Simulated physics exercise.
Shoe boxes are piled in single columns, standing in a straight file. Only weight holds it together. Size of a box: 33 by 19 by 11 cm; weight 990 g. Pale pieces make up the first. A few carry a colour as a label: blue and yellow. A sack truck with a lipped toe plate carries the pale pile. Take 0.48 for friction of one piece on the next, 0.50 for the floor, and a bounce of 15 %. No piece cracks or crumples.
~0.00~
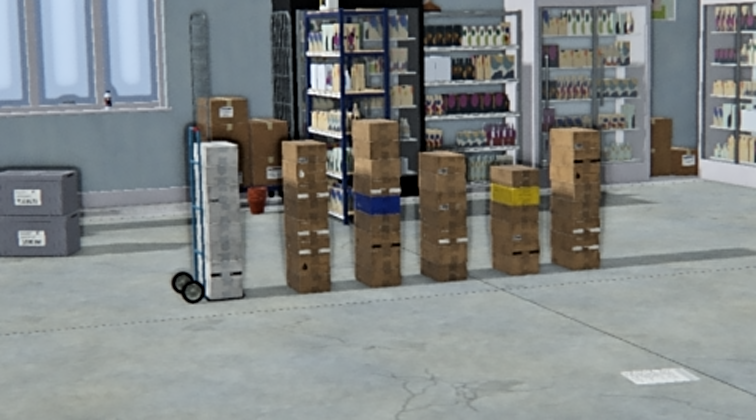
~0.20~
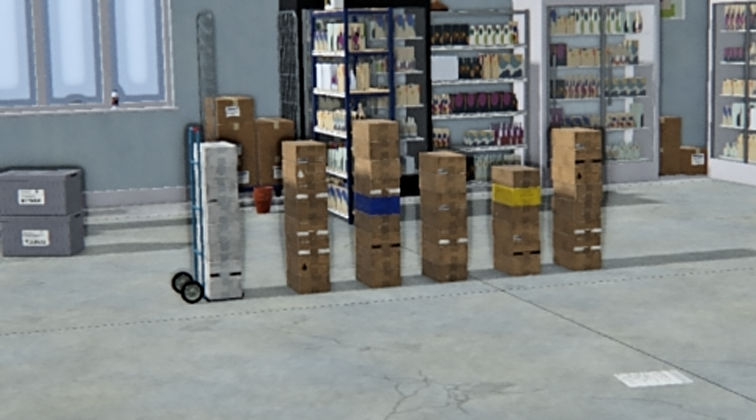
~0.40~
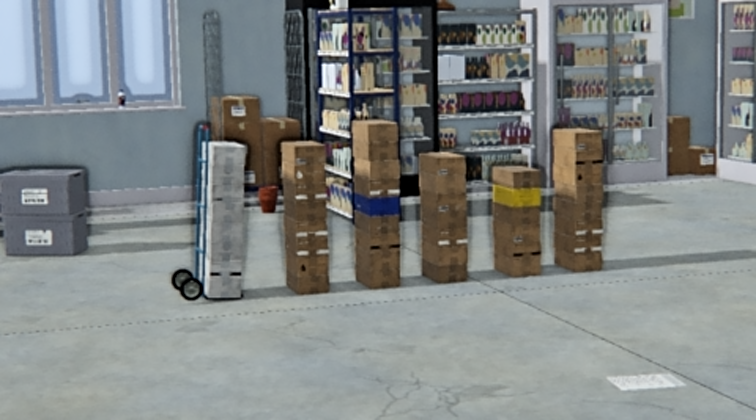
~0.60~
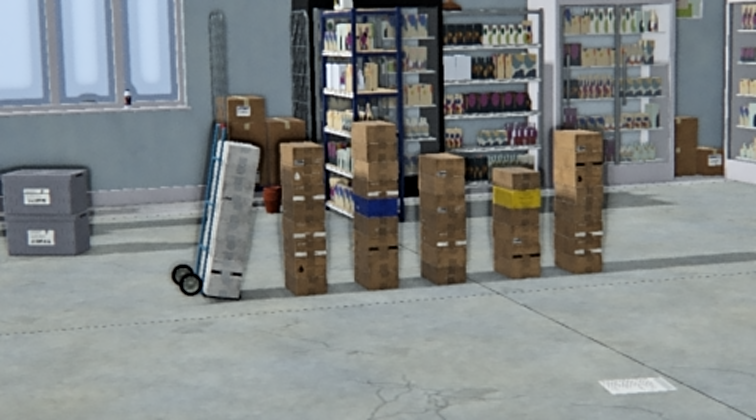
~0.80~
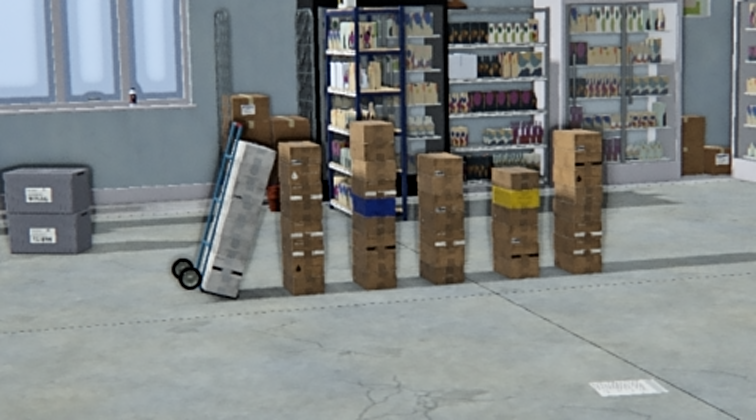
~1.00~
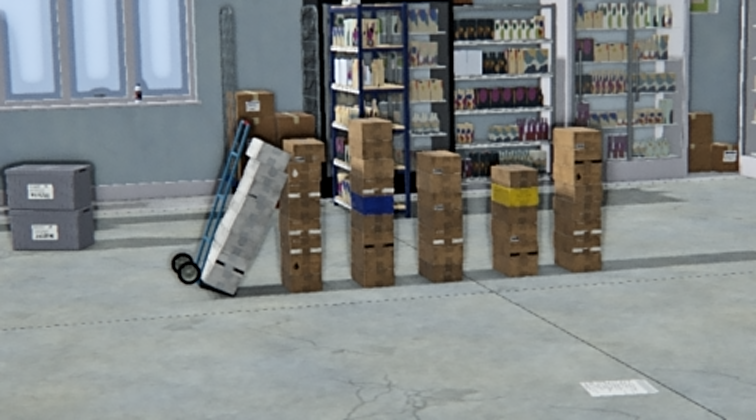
A sack truck tilts forward, leaning its pale stack of boxes right against a brown stack.
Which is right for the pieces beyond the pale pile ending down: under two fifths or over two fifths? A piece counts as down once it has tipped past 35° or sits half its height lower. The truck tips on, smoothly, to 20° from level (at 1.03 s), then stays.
Ending down: Over two fifths.
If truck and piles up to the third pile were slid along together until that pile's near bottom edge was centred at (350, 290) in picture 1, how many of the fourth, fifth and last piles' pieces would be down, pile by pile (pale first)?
Then fourth 6, fifth 5, last 8.
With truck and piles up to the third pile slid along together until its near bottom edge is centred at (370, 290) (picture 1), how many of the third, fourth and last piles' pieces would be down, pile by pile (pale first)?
Then third 9, fourth 6, last 7.
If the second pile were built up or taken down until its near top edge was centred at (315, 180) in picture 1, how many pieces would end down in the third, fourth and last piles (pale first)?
Then third 9, fourth 7, last 7.
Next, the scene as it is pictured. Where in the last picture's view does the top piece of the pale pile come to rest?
At about (346, 216).
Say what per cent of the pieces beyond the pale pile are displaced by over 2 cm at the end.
95 per cent.
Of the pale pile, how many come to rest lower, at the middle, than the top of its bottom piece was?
2 of them.
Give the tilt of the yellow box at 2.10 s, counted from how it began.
Some 0°.
After 1.58 s, 8 of the pale pile down; none of the 38 other boxes down, 11 disturbed.
After 2.10 s, 8 of the pale pile down; 7 of the 38 other boxes down; blue box 27° from how it stood.
After 2.58 s, 8 of the pale pile down; 23 of the 38 other boxes down; blue box 44° from how it stood, 21 cm lower; yellow box 17° from how it stood.
After 3.26 s, 8 of the pale pile down; 36 of the 38 other boxes down; blue box 48° from how it stood, 25 cm lower; yellow box 27° from how it stood, 23 cm lower.
In the end (4.5 s), 8 of the pale pile down; 36 of the 38 other boxes down; yellow box 52° from how it stood, 30 cm lower; blue box 48° from how it stood, 25 cm lower. That is 95 per cent. From the last view, middles, yellow box near (633, 232), blue box near (456, 237).
